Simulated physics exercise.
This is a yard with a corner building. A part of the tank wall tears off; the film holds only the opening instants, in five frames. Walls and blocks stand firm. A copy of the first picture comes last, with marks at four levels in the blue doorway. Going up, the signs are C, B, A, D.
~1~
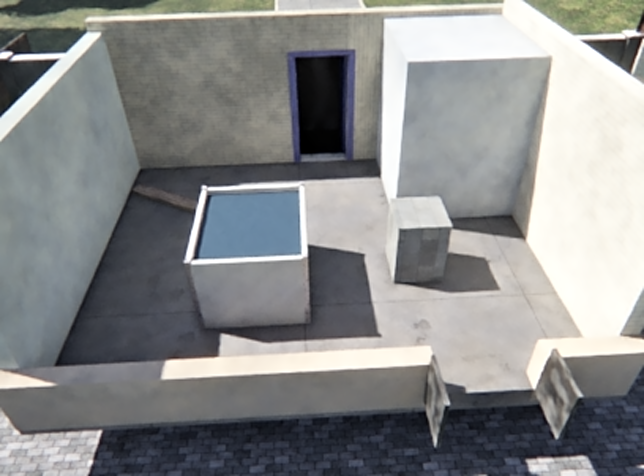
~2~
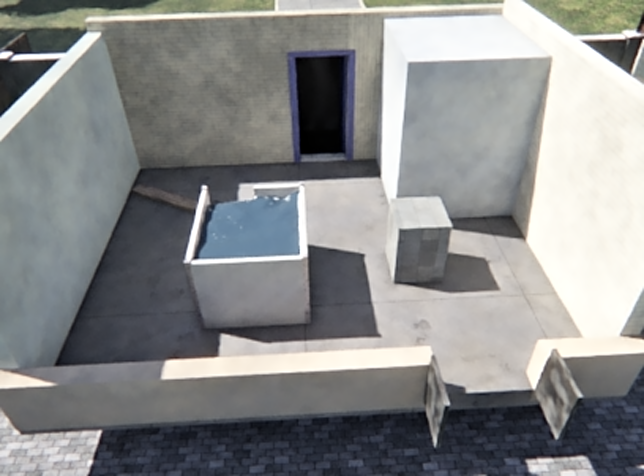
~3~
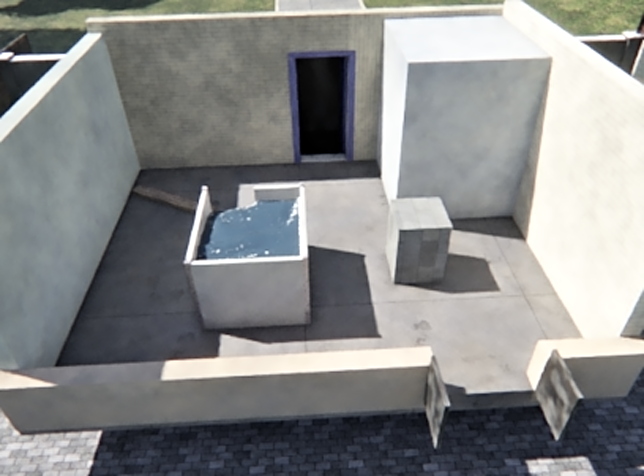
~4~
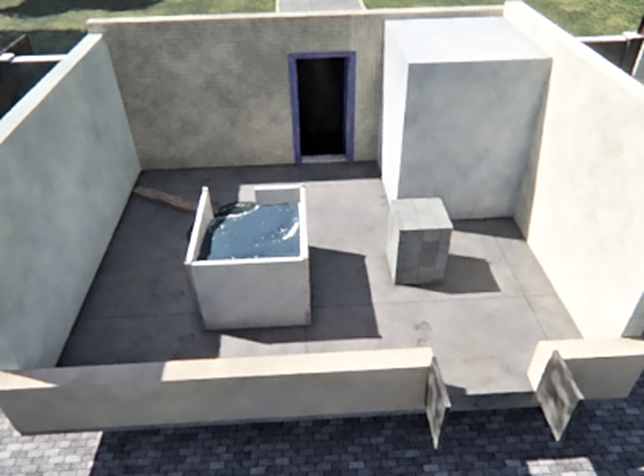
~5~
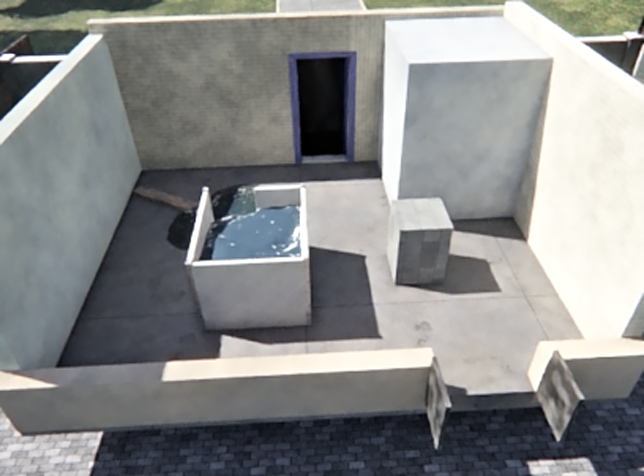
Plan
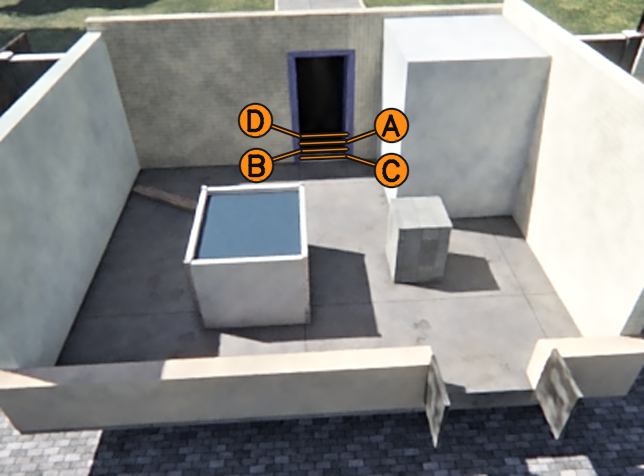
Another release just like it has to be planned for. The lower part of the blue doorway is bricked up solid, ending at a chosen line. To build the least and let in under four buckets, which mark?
Line B just does it.
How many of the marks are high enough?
Three.
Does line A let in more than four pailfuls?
No.
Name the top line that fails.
It is C.
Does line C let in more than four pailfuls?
Yes, it does.
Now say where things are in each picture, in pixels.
Water in the tank at rest, its middle at (251, 225); foot of the blue doorway at (324, 161); open gate at (485, 340), in the first picture.
Water covers 1 % of the ground, its front hidden from here, in the second picture.
Water covers 2 % of the ground, its front hidden from here, in the third picture.
Water covers 6 % of the ground, its front hidden from here, in the fourth picture.
Front seen at (236, 187), 11 % of the ground wet, in the fifth picture.
On the marked copy, A at (323, 142); B at (323, 150); C at (324, 157); D at (323, 135); from the bottom up C, B, A, D.
With A, nothing gets over.
With B, a splash gets over, under a bucket.
With C, about 11 bucketfuls get in.
With D, nothing gets over.
